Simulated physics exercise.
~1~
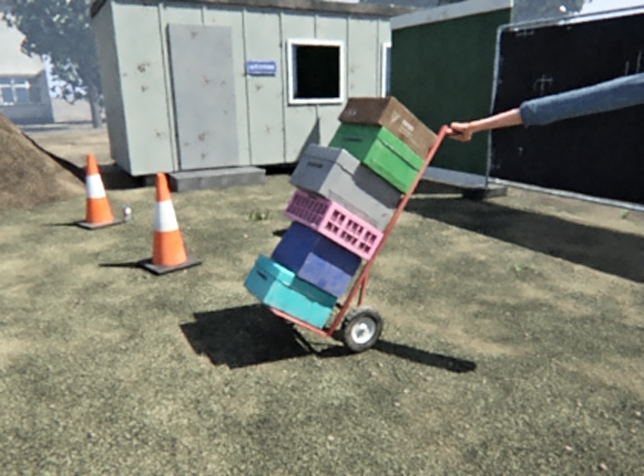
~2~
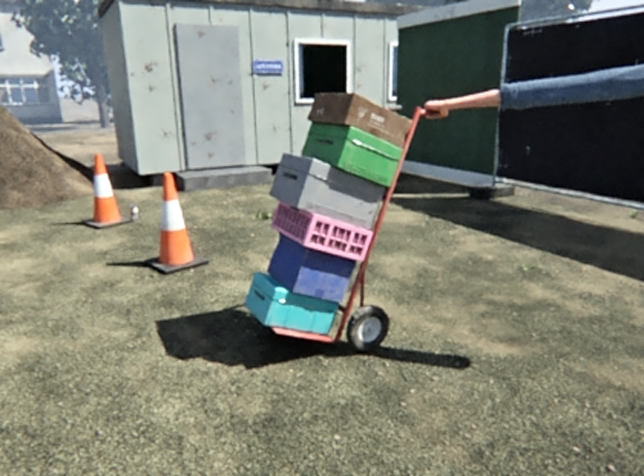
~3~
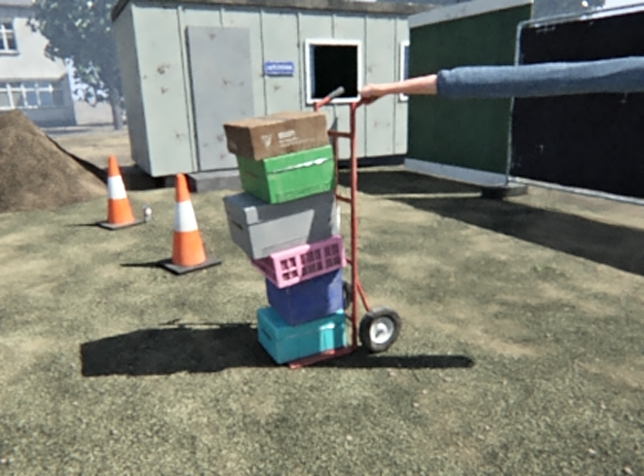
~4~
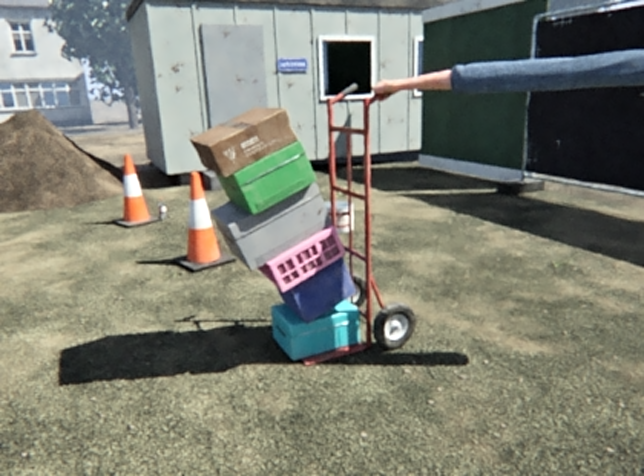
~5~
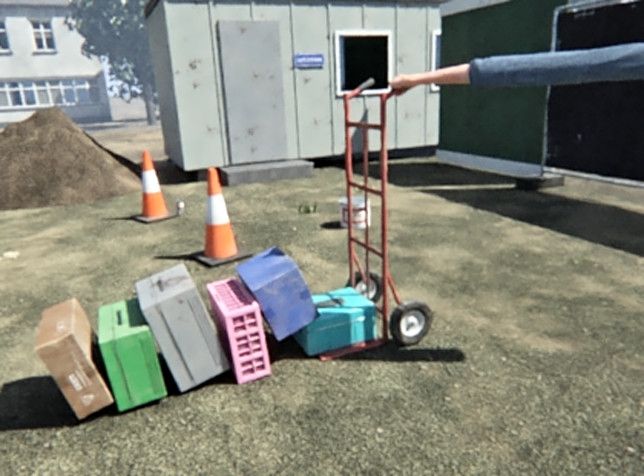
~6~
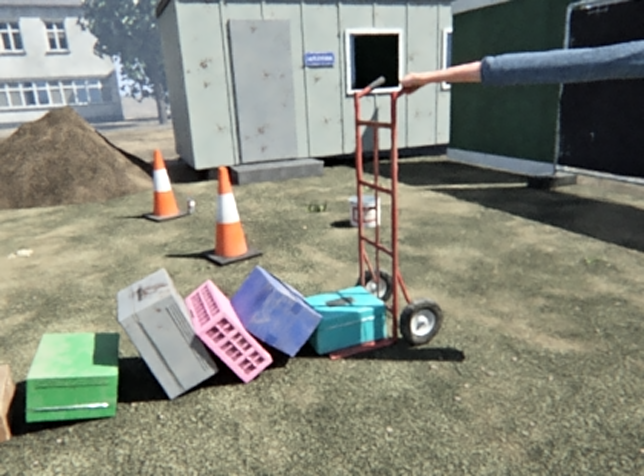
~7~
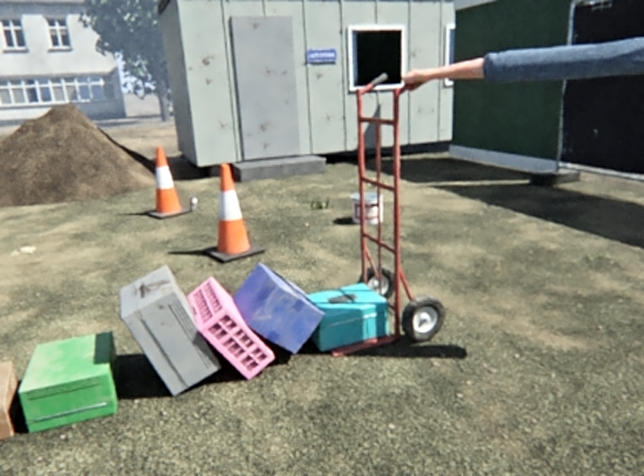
An arm in a blue sleeve tipped a red hand truck stacked with six colourful boxes upright, and the upper five toppled off to the left, ending strewn across the ground while the turquoise one stayed upright at the truck's base.
